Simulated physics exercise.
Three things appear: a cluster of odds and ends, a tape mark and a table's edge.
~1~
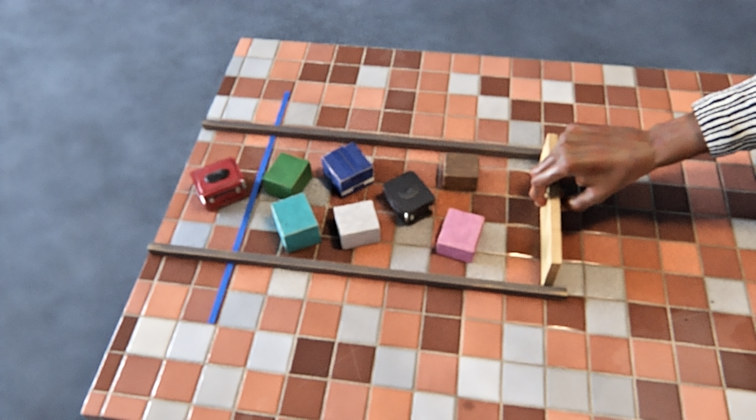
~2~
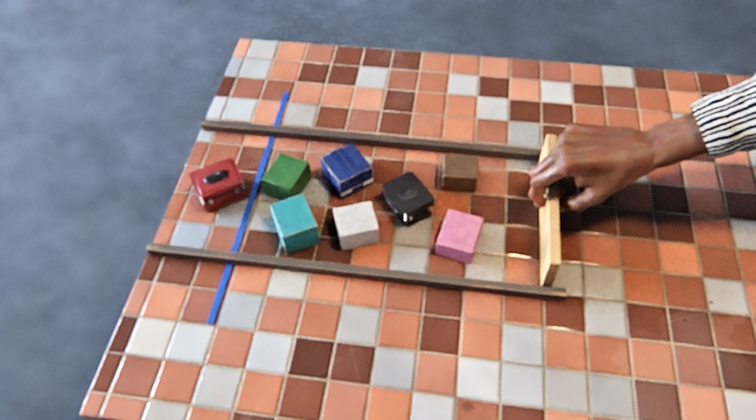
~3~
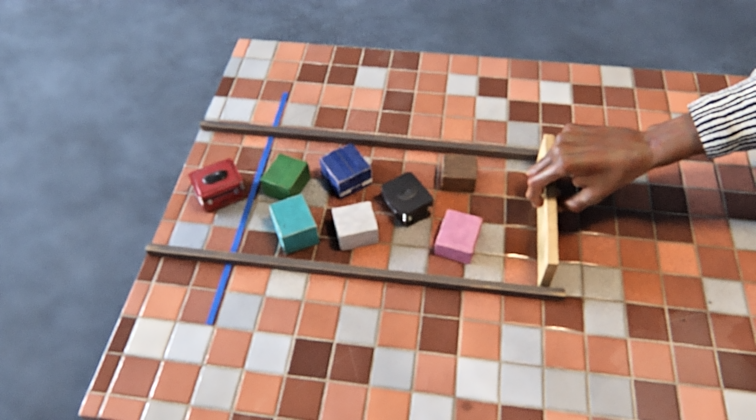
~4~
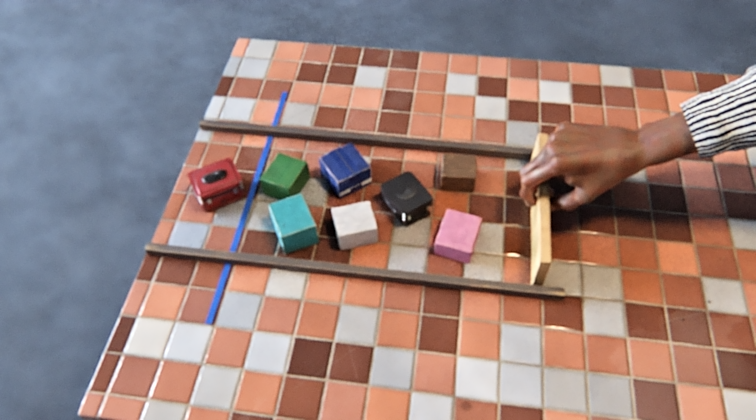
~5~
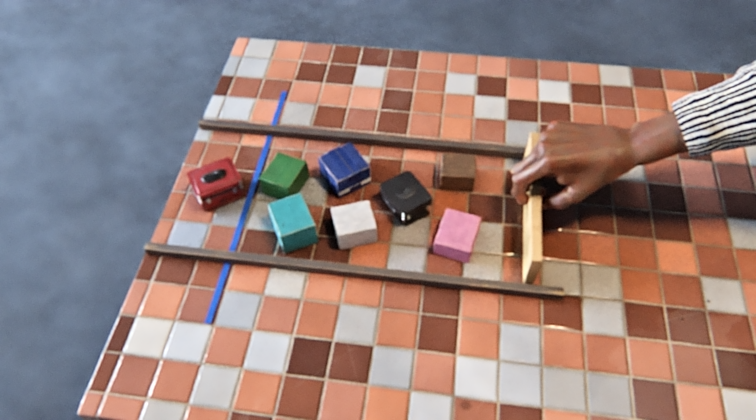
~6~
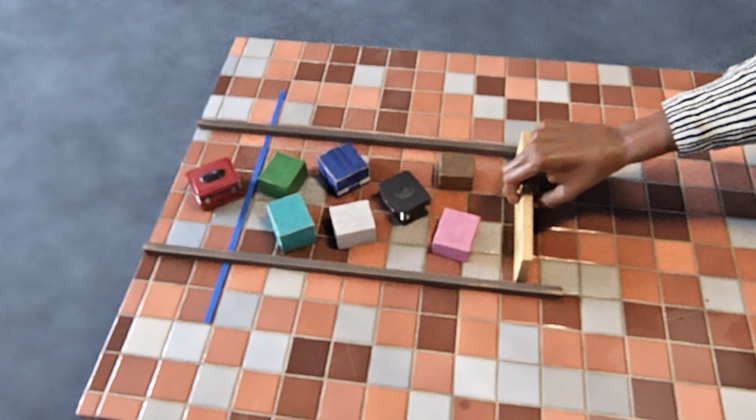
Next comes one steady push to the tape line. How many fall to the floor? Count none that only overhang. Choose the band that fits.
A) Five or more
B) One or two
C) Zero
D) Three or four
The answer is B.
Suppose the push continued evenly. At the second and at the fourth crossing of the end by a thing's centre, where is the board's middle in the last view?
About (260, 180) and about (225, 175).
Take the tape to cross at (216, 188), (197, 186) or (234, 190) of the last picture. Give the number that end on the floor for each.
The three tries give 5, 5 and 2.
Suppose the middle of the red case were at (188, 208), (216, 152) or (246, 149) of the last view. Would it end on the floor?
Goes down; goes down; goes down.
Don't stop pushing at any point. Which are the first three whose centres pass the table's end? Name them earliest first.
Sequence: Red case, turquoise block, green block.
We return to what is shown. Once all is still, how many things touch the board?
I count 3 of them.
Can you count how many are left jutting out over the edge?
The number is 0.
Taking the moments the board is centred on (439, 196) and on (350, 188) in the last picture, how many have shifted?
I make it 3 at the first spot and 7 at the other.
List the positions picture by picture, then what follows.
In the first frame, red case (220, 185); green block (288, 177); turquoise block (296, 223); board (550, 207); tape (255, 192).
In the second frame, green block (287, 178); board (549, 208).
In the third frame, turquoise block (294, 224); brown block (459, 173).
In the fourth frame, red case (217, 185); white block (355, 226).
In the fifth frame, green block (285, 177); black case (406, 199).
In the sixth frame, red case (215, 184); green block (284, 177); turquoise block (292, 223); board (524, 204); tape (250, 191).
A little later, none off yet; red case at rest near (215, 184); green block at rest near (284, 177); turquoise block at rest near (292, 223).
Next, none off yet; red case at rest near (215, 184); green block at rest near (280, 178); turquoise block shifted about its own width near (259, 220).
Later still, none off yet; red case shifted a little near (193, 179); green block shifted about its own width near (238, 172); turquoise block shifted well along near (191, 213).
When it is over, the number that fall off is one or two; down, turquoise block and red case.
